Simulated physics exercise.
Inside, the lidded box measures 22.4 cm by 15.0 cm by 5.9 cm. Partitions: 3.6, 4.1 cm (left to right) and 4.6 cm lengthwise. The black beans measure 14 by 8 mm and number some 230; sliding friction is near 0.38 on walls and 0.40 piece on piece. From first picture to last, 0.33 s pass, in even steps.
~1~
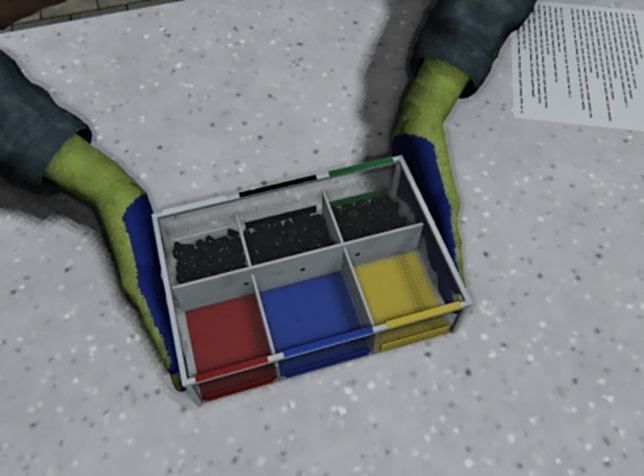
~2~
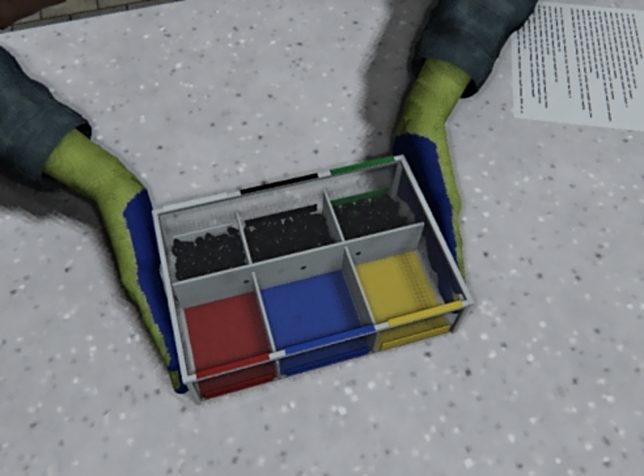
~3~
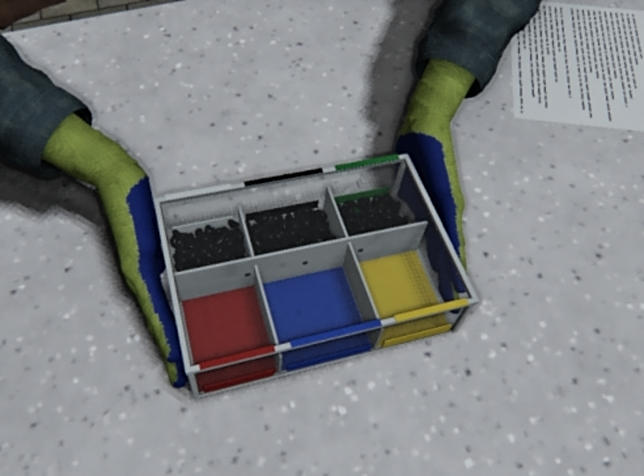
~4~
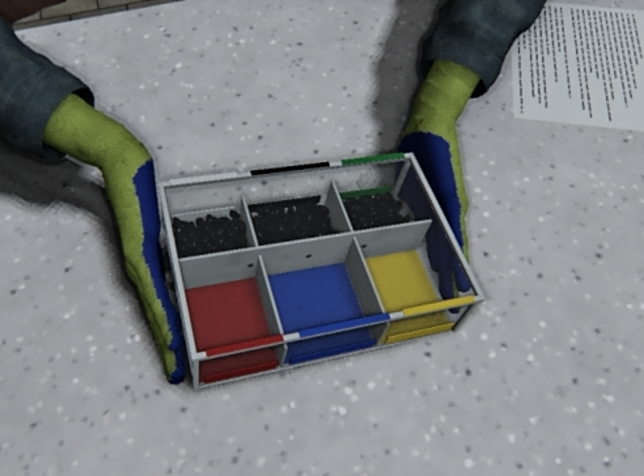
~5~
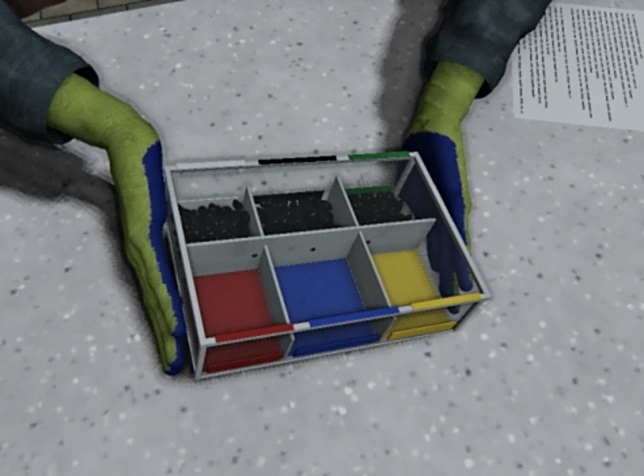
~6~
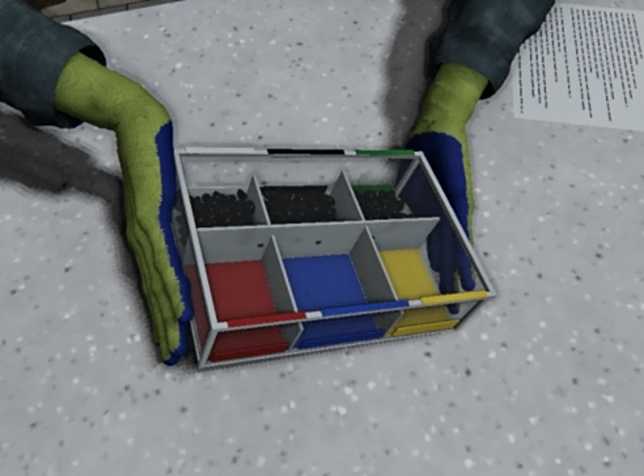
A clear-sided box with black beans in its back compartments and red, blue and yellow ones in front tilted gradually as two green-and-blue gloved hands held its sides and turned it slightly.
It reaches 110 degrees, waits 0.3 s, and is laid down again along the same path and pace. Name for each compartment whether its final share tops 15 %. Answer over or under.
Red compartment: Under; blue compartment: Under; green compartment: Over; yellow compartment: Under; white compartment: Under; black compartment: Over.
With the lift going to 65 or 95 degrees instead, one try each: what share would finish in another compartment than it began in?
Some 5 and 35 per cent.
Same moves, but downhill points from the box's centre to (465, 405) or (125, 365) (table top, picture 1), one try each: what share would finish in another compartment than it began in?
About 40 and 60 per cent.
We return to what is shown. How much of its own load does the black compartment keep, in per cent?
Roughly 60 per cent.
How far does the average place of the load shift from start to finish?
Some 7.5 cm.
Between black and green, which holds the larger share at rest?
The green compartment.
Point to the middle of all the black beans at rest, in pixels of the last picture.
Near (375, 225).
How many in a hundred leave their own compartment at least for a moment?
About 50 per cent.
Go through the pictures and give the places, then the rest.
In the first picture, box tilt 0 degrees, front corners at (187, 380) and (465, 302); green 30 %, white 35 %, black 30 %.
In the second picture, box tilt 1 degrees, front corners at (188, 377) and (467, 301).
In the third picture, box tilt 5 degrees, front corners at (191, 368) and (472, 299), lowest corner right back.
In the fourth picture, box tilt 10 degrees, front corners at (197, 355) and (478, 297), lowest corner right back.
In the fifth picture, box tilt 15 degrees, front corners at (205, 340) and (483, 295), lowest corner right back.
In the sixth picture, box tilt 19 degrees, front corners at (217, 325) and (489, 293), lowest corner right back; green 30 %, white 35 %, black 30 %.
Then, 1.45 s after the last picture, tilt 110 degrees; green 50 %, yellow 5 %, black 40 %.
Then, 2.42 s after the last picture, tilt 55 degrees; green 70 %, yellow 10 %, black 20 %.
Then, 3.38 s after the last picture, tilt 0 degrees; green 70 %, yellow 10 %, black 20 %.
In the end, red 0 %, blue 0 %, green 70 %, yellow 10 %, white 0 %, black 20 %.
